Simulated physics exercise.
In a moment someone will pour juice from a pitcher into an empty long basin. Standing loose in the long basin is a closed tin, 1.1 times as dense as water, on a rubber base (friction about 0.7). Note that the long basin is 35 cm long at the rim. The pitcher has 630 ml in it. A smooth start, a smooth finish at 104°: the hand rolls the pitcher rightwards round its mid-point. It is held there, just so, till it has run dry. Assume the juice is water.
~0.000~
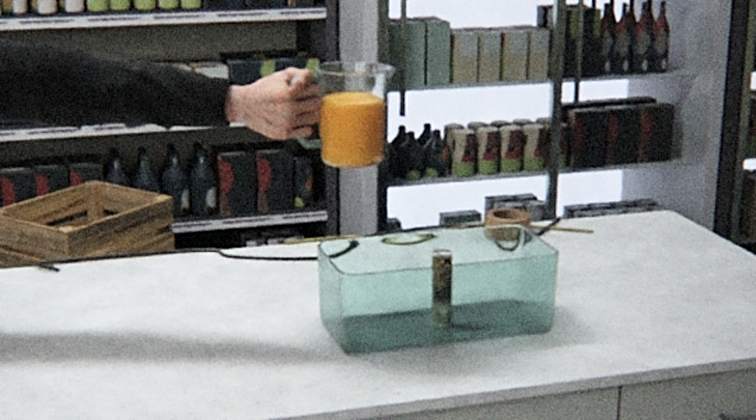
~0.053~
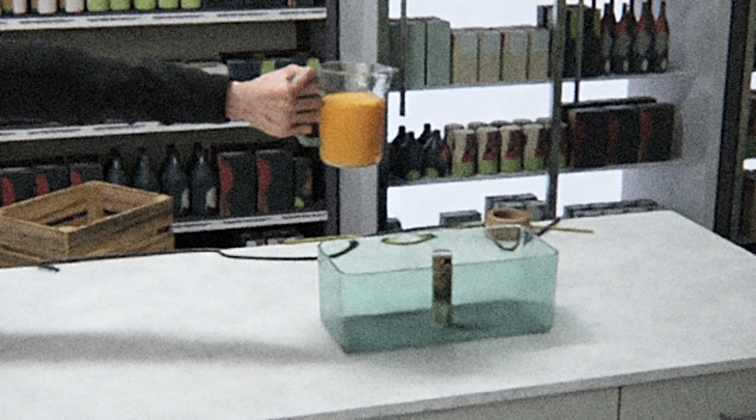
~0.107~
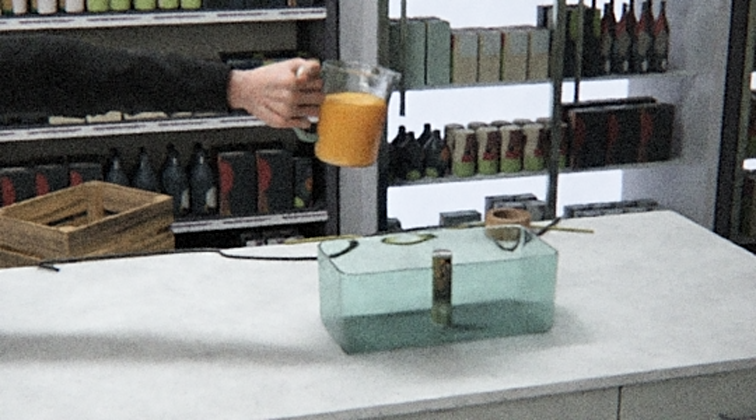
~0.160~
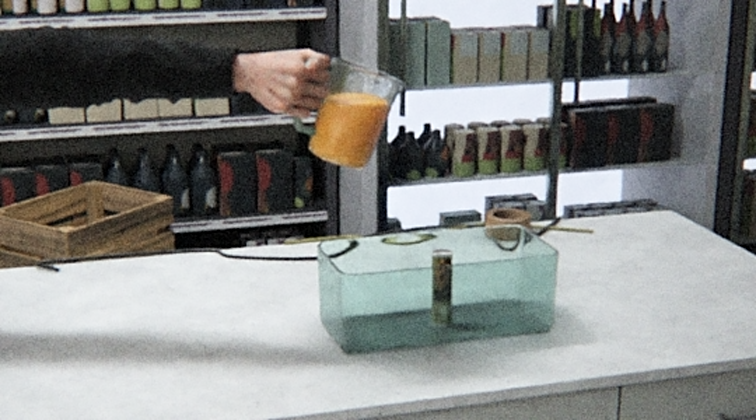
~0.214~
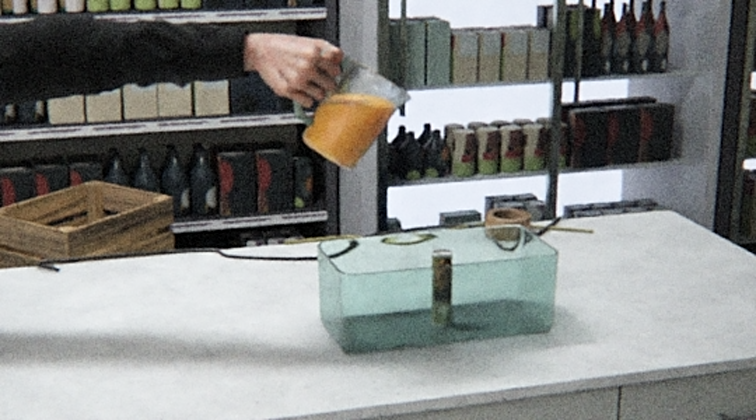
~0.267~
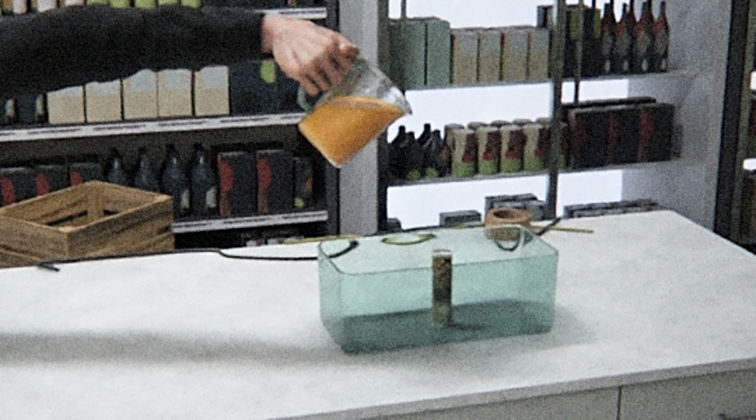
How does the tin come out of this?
It does not keel over.
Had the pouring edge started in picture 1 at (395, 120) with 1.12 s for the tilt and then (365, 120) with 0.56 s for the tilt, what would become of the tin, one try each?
Try 1: Tipped over; try 2: Still standing.
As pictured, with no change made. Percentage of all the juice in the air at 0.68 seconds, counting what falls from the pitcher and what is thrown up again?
Estimate: About 32 in a hundred.
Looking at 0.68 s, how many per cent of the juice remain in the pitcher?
About 20 per cent.
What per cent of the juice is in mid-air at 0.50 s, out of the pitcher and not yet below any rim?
I'd put it at about 34 percent.
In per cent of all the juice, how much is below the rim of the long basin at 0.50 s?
Roughly 4 percent of it.
By 0.50 s the tilt is 102° and 62 per cent is still to pour; the tin stands where it began.
By 0.68 s the tilt is 104° and 19 per cent is still to pour; the tin stands where it began.
By 0.86 s the tilt is 104° and 4 per cent is still to pour; the tin stands where it began.
By 1.06 s the tilt is 104° and 0 per cent is still to pour; the tin stands where it began.
At rest the tin stands where it began.
